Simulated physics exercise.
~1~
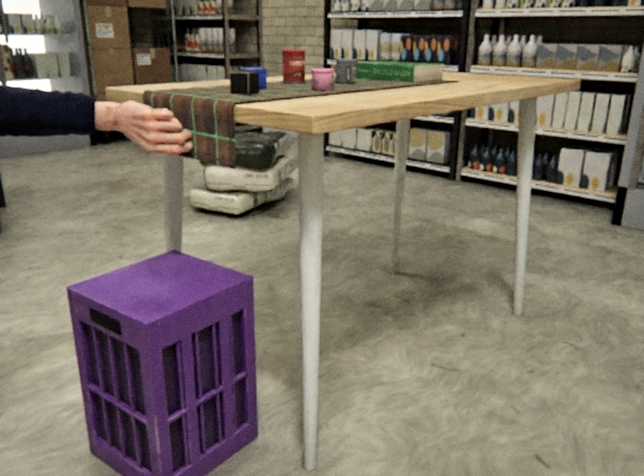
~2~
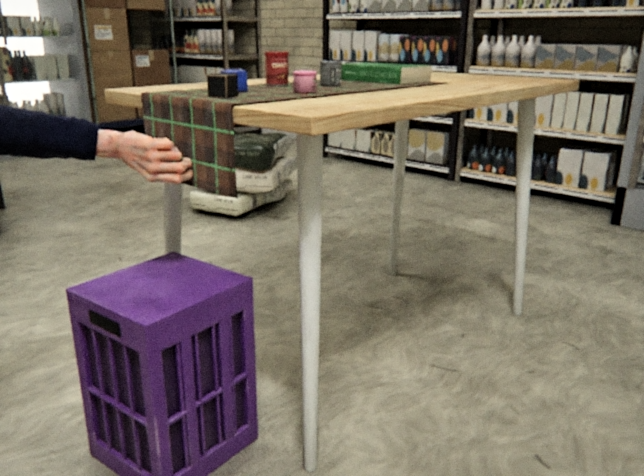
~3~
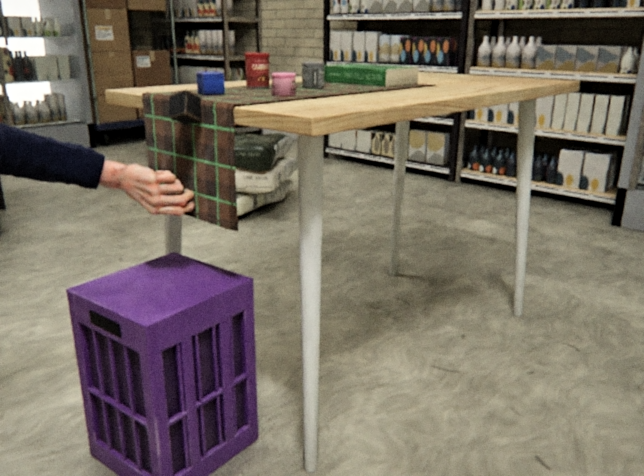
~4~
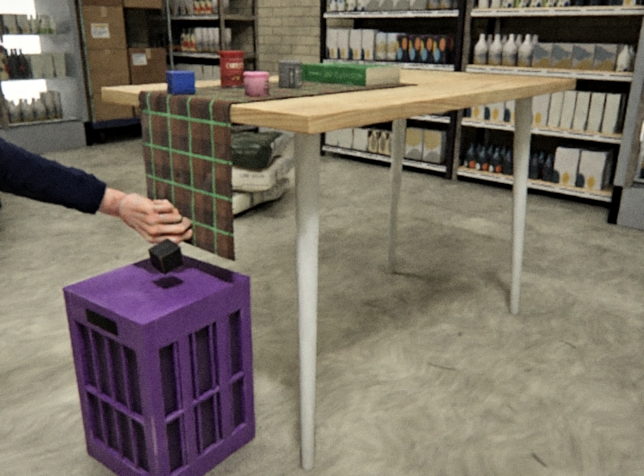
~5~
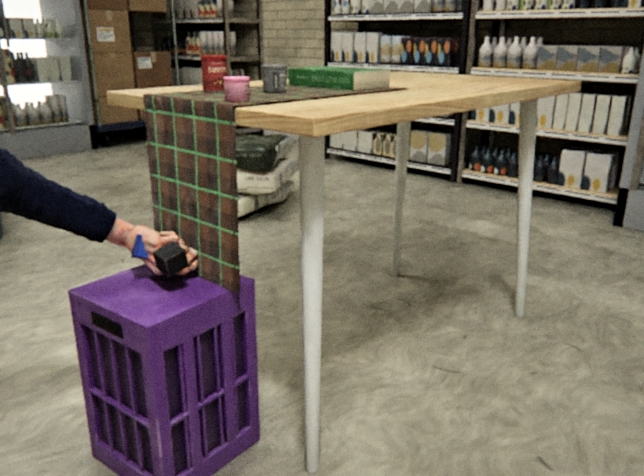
A hand reaching in from the left draws down the end of a brown and green checked tea towel on a pale wooden table, seen from a slightly swaying view in a room lined with stocked shelves. A black cube, blue cube, pink pot, red can and other small items ride the cloth toward the left edge, above a purple crate. The black cube tips over the edge and drops to the crate. The blue cube follows, landing near the hand, as the cloth's hem reaches the crate, while the red can and pink pot remain on top.
